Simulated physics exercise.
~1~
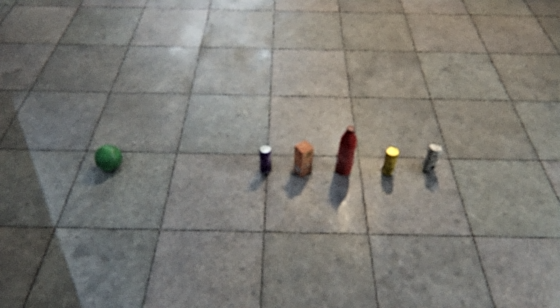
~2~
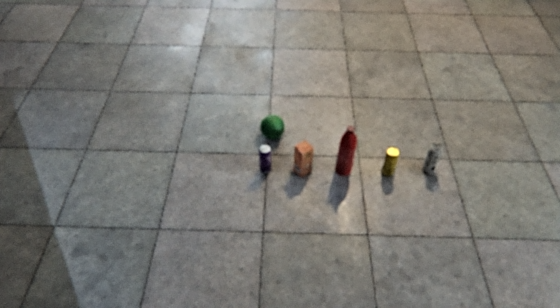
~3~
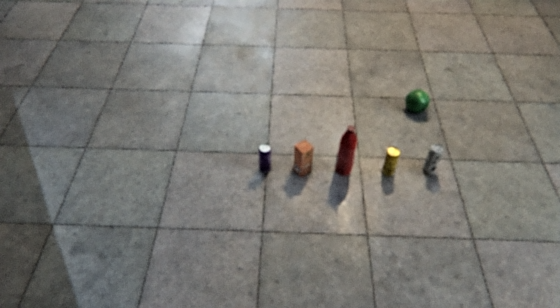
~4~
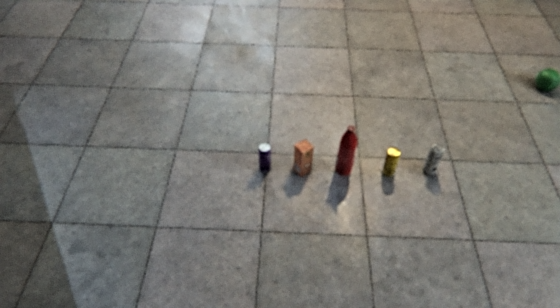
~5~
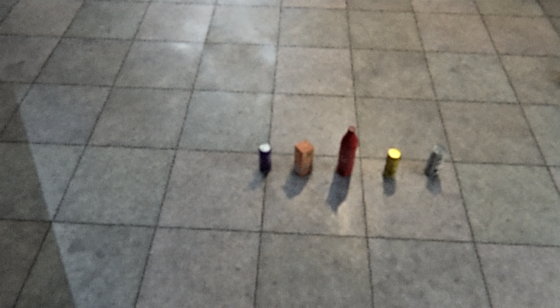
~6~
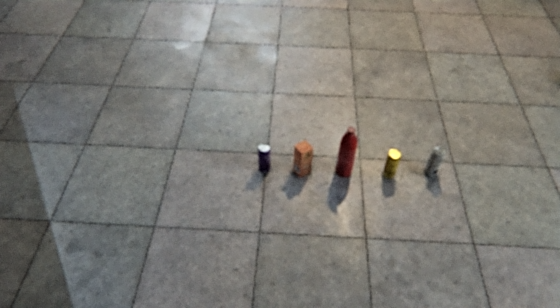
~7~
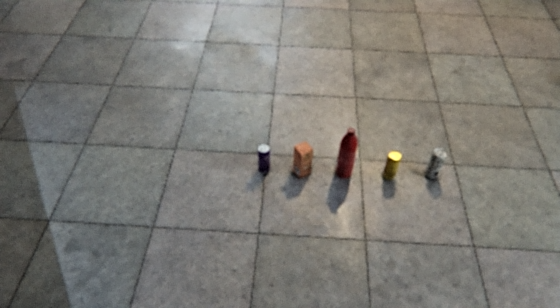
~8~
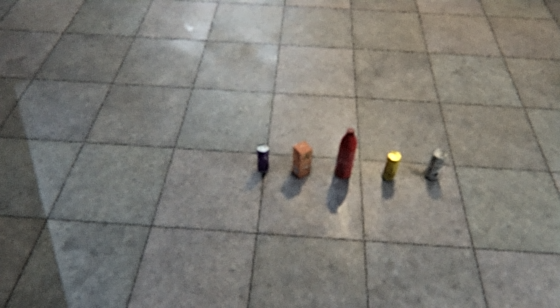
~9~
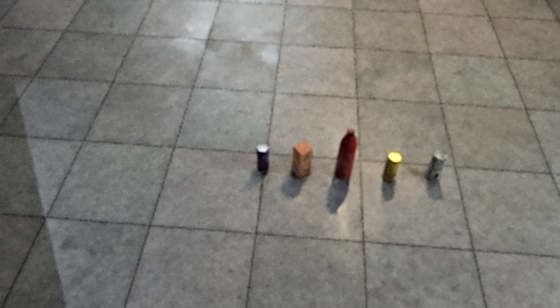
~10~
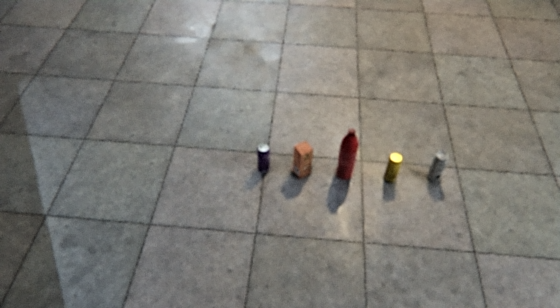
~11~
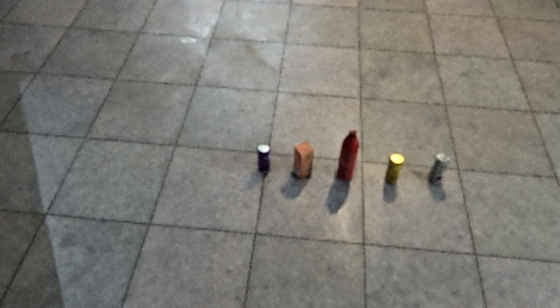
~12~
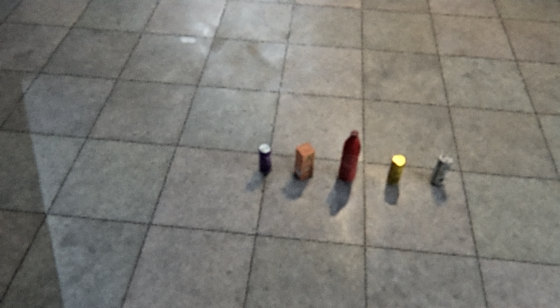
A green ball rolls from the left across a tiled floor, passes behind a row of a purple can, an orange carton, a red bottle, a yellow can and a white can, and leaves at the right, while all five objects remain standing in place.
